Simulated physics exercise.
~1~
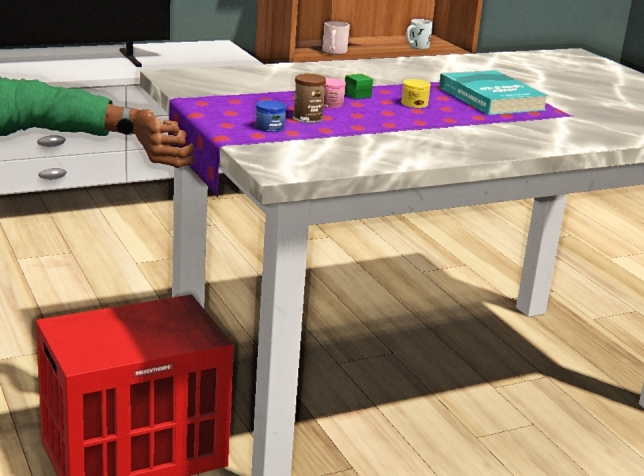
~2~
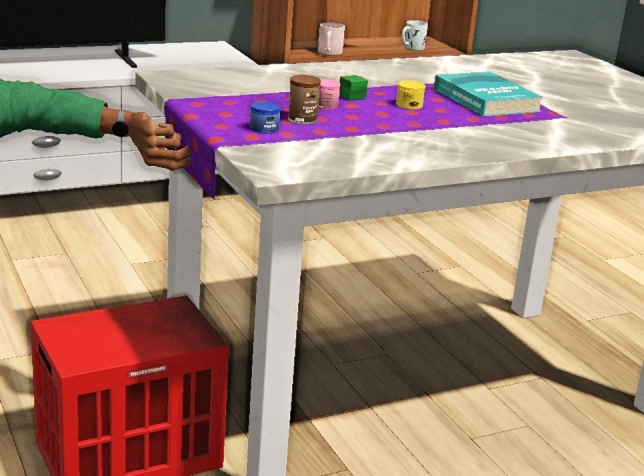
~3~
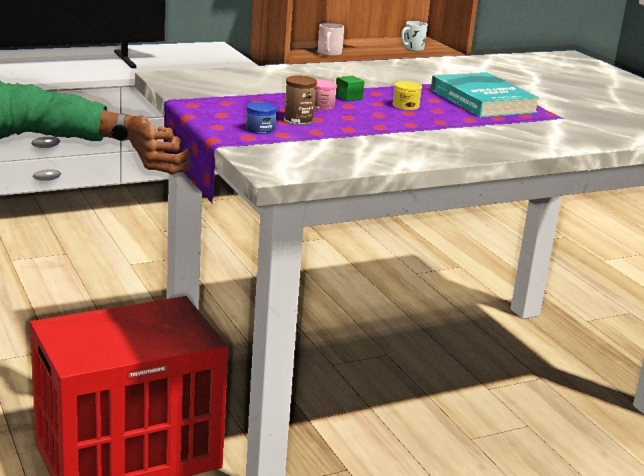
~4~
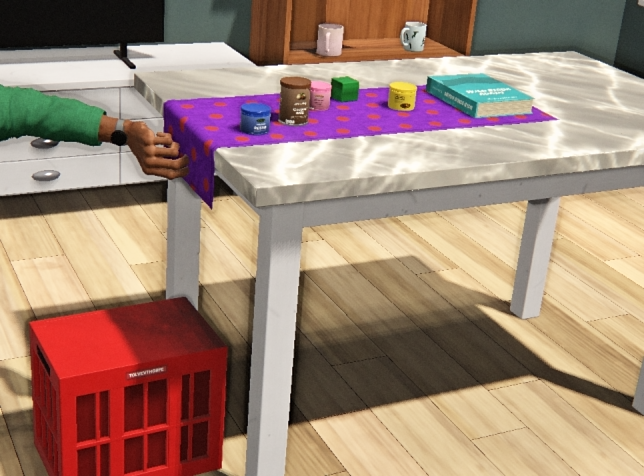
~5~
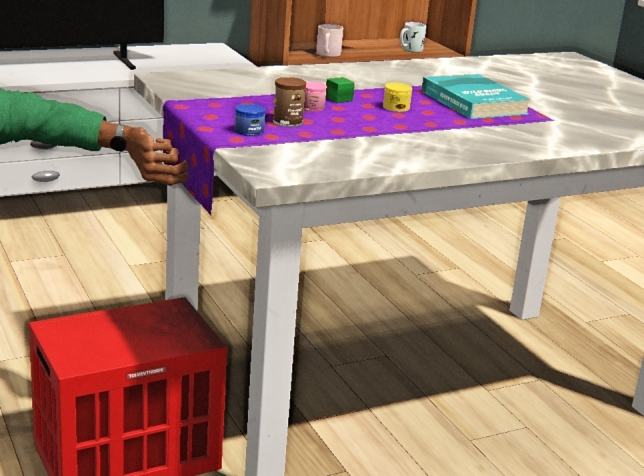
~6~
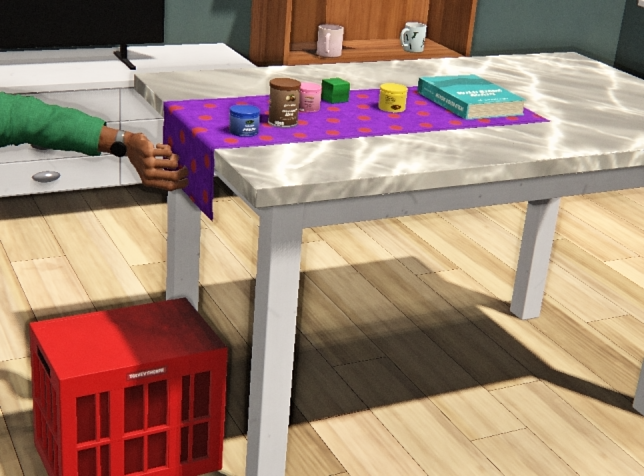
The clip opens on a green-sleeved arm gripping the end of a spotted purple cloth on a marble-topped table, above a red crate. The hand draws the cloth slightly left and down, and the small containers, green cube and teal book shift a little left with it, all still upright.
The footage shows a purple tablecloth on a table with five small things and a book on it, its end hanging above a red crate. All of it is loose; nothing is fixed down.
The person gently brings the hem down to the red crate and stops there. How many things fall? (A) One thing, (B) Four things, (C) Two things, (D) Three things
Three things (D).
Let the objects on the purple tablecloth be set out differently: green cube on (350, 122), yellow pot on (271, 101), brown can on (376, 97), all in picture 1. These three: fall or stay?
As for the green cube, it goes off; the yellow pot goes off; the brown can stays aboard.
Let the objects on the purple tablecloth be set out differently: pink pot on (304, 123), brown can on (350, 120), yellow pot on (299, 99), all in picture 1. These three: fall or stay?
Pink pot lost, brown can lost, yellow pot lost.
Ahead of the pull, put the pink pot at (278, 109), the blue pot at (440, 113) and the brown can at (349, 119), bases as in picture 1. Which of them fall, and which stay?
The pink pot comes down; the blue pot survives; the brown can tumbles off.
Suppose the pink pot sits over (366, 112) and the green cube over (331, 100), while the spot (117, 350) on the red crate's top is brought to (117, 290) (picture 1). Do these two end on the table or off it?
Note: Pink pot kept on top; green cube kept on top.
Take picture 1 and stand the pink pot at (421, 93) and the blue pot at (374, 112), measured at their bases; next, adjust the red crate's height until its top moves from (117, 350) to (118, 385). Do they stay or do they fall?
As for the pink pot, it stays in place; as for the blue pot, it leaves the top.
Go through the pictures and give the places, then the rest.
The first frame shows hem (218, 198); blue pot (271, 104); brown can (311, 78); pink pot (333, 82); green cube (359, 77); yellow pot (417, 83); top of the crate (117, 350).
The second frame shows hem (215, 200); blue pot (265, 106).
The third frame shows hem (213, 204); brown can (302, 80).
The fourth frame shows hem (212, 210); pink pot (319, 85); top of the crate (111, 352).
The fifth frame shows hem (211, 216); green cube (341, 80).
The sixth frame shows hem (213, 222); blue pot (245, 109); brown can (285, 82); pink pot (309, 86); green cube (336, 81); yellow pot (394, 87).
Soon after, hem near (183, 241); blue pot gone.
Then, hem near (180, 278); blue pot gone.
Further on, hem on the crate; blue pot, brown can and pink pot gone.
At rest, hem on the crate; blue pot, brown can and pink pot gone. Over the edge go three.
